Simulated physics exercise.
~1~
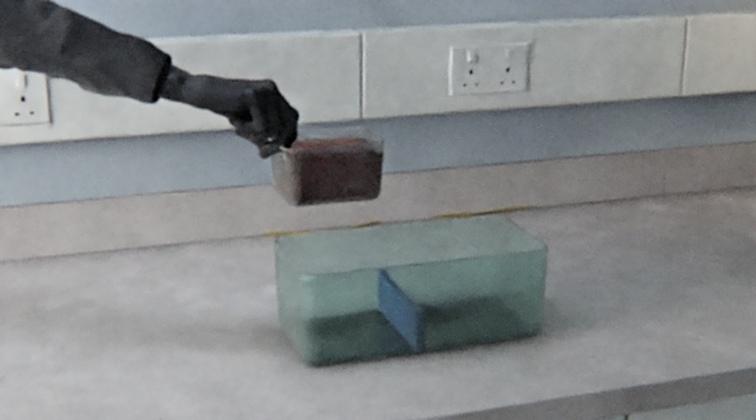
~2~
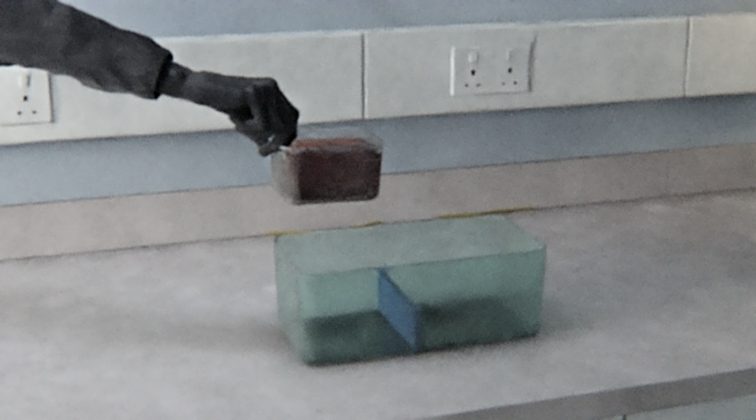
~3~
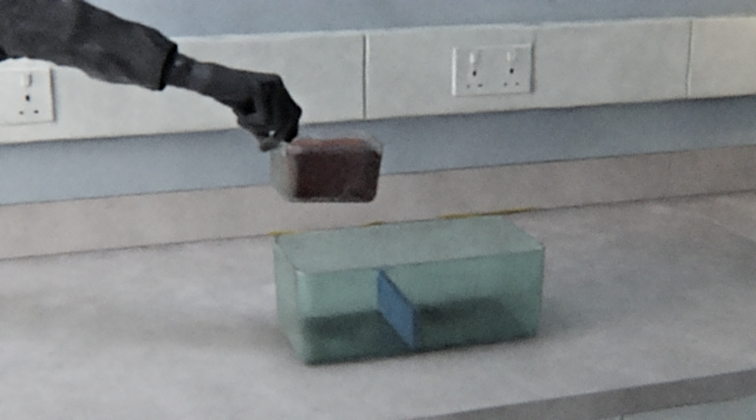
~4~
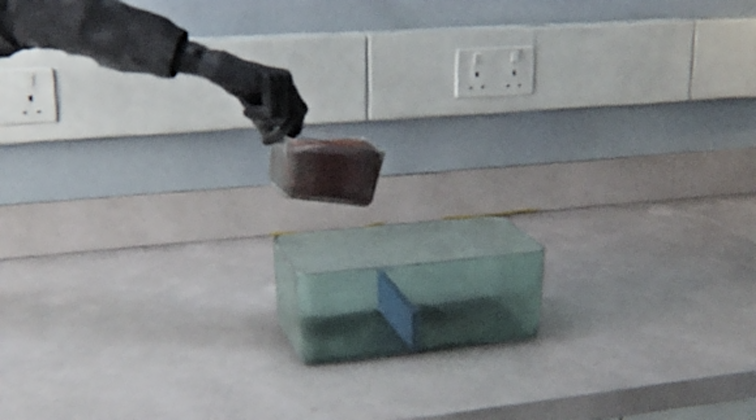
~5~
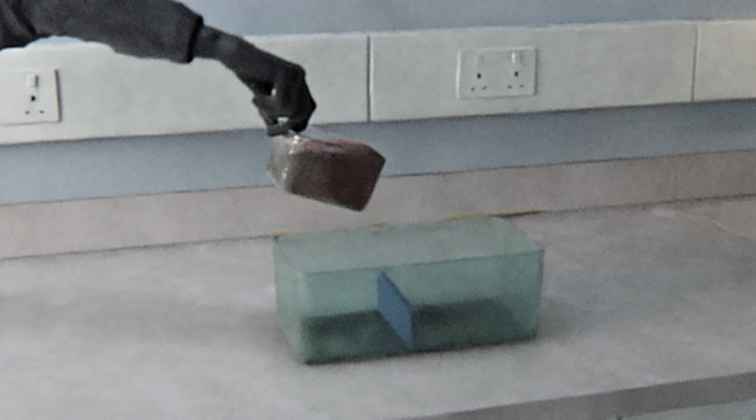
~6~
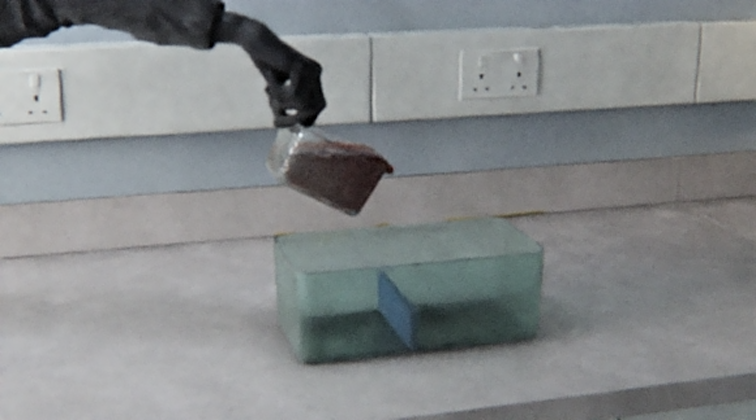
A gloved hand holds a clear oblong tub of dark reddish-brown tea nearly level above the left end of a long greenish basin with a low blue wall across its floor. The hand then tilts the tub steadily to the right, its right rim dipping until the tea reaches that edge.
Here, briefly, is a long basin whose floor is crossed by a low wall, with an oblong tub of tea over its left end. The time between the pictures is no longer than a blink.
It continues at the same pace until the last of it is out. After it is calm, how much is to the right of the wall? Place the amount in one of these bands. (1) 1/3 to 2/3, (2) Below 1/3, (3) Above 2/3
Above 2/3.
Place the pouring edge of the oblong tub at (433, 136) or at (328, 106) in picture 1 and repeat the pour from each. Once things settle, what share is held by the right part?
First place gives some 100 %, second place some 20 %.
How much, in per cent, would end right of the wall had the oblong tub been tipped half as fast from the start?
I'd estimate some 80 percent.
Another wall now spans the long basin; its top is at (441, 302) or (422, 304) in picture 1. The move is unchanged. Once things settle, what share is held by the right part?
About 20 % and 55 %.
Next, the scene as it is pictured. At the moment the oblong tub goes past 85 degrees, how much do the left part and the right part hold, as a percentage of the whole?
Left part: Around 0 %. Right part: Around 40 %.
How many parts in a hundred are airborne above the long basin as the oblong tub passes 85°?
Airborne share: Approx. 30 %.
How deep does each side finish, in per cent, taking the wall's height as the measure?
10 per cent left, 40 per cent right.
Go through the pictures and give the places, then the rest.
In the first frame, it leans 0°; its right rim is at (375, 136); the tea meets the walls at (277, 150) and (371, 143); the long basin's rim runs from (287, 258) to (525, 232); the wall's top is at (400, 292).
In the second frame, it leans 1°; its right rim is at (374, 137); the tea meets the walls at (277, 149) and (371, 143).
In the third frame, it leans 5°; its right rim is at (375, 140); the tea meets the walls at (277, 148) and (371, 144).
In the fourth frame, it leans 11°; its right rim is at (377, 146); the tea meets the walls at (278, 148) and (373, 146).
In the fifth frame, it leans 20°; its right rim is at (378, 154); the tea meets the walls at (278, 150) and (376, 147); 1 per cent is over the edge.
In the sixth frame, it leans 29°; its right rim is at (378, 163); the tea meets the walls at (279, 151) and (377, 157); 5 per cent is over the edge.
A moment on, the oblong tub is tipped on its side and 29 per cent is still to pour, 1 is left of the wall and 38 right of it.
Next, the oblong tub is tipped right over and 7 per cent is still to pour, 11 is left of the wall and 77 right of it.
Then the oblong tub is tipped right over and 1 per cent is still to pour, 21 is left of the wall and 77 right of it.
Later the oblong tub is tipped right over and 0 per cent is still to pour, 22 is left of the wall and 77 right of it.
Finally, 22 per cent lies left of the wall, 77 right of it and 1 outside.
